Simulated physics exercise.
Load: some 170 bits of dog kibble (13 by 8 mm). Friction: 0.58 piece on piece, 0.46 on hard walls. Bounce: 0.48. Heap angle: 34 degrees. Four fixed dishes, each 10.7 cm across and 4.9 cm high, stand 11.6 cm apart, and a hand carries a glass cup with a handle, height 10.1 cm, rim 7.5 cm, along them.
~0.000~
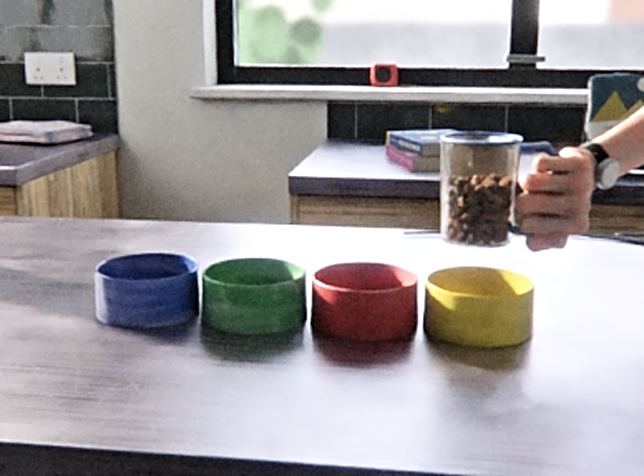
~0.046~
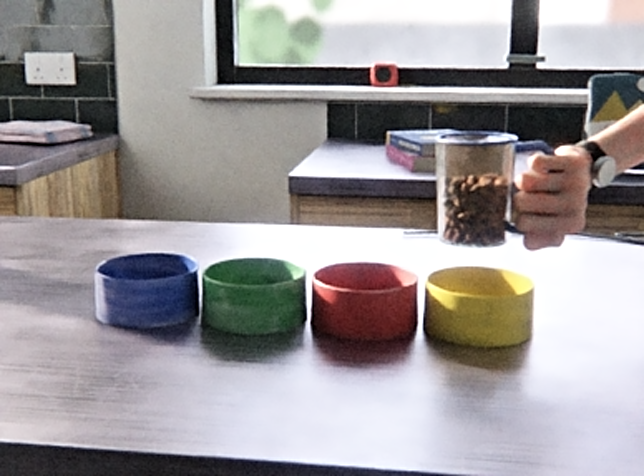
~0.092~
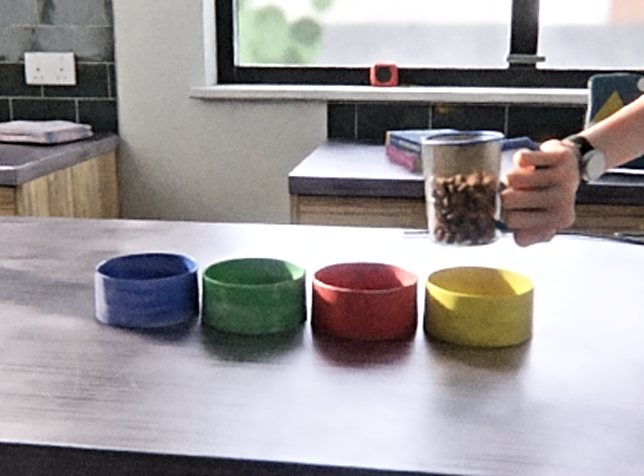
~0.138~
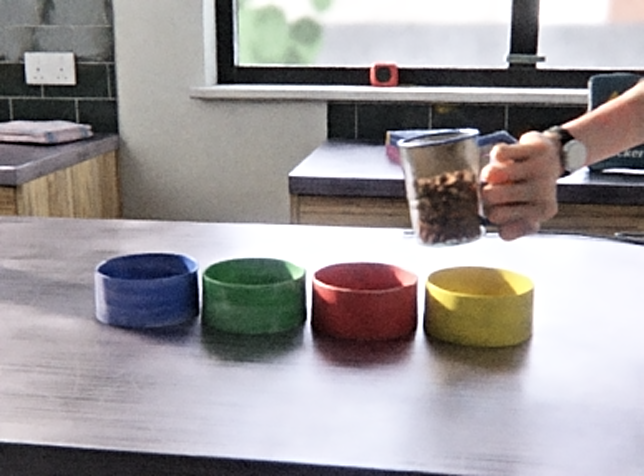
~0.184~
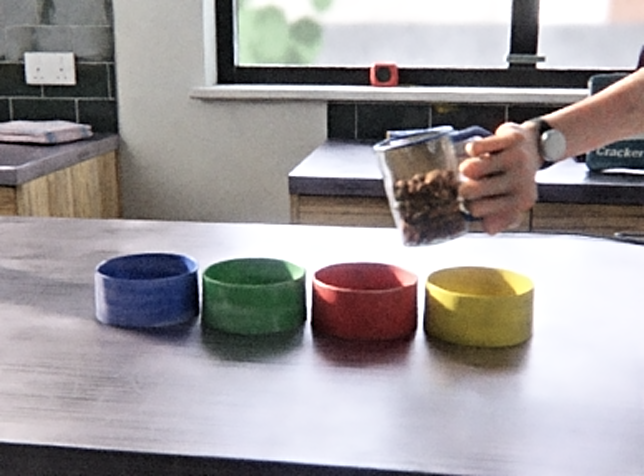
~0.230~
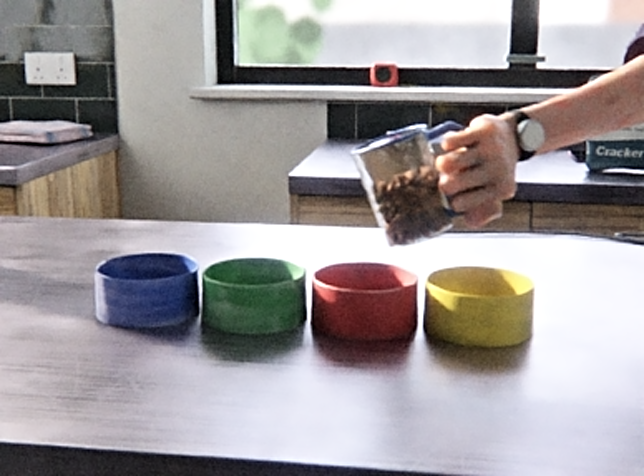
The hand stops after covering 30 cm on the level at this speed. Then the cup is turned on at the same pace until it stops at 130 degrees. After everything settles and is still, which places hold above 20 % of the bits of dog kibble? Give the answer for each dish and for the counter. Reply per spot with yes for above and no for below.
Red: No, below. Blue: Yes, above. Green: No, below. Yellow: No, below. Counter: No, below.
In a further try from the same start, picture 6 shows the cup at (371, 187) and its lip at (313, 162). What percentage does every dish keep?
You'd end up with red at 0, blue at 80, green at 0 and yellow at 0.
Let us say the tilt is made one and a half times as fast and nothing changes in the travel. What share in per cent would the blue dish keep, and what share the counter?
Then blue ends at 100 and the counter at 0.
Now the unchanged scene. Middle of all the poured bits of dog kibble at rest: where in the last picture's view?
Once everything settles, the centre is around (140, 293).
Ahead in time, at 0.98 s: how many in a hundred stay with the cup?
I reckon around 80 per cent.
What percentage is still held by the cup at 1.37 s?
Close to 5 per cent of the load, I'd guess.
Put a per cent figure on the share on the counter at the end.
Estimate: Close to 5 %.
After 0.68 s, tilt 73 degrees; cup holds 100 %.
After 0.98 s, tilt 108 degrees; cup holds 80 %, blue 15 %.
After 1.37 s, tilt 130 degrees; cup holds 5 %, blue 90 %.
At rest (1.9 s), red 0 %, blue 95 %, green 0 %, yellow 0 %, counter 5 %.
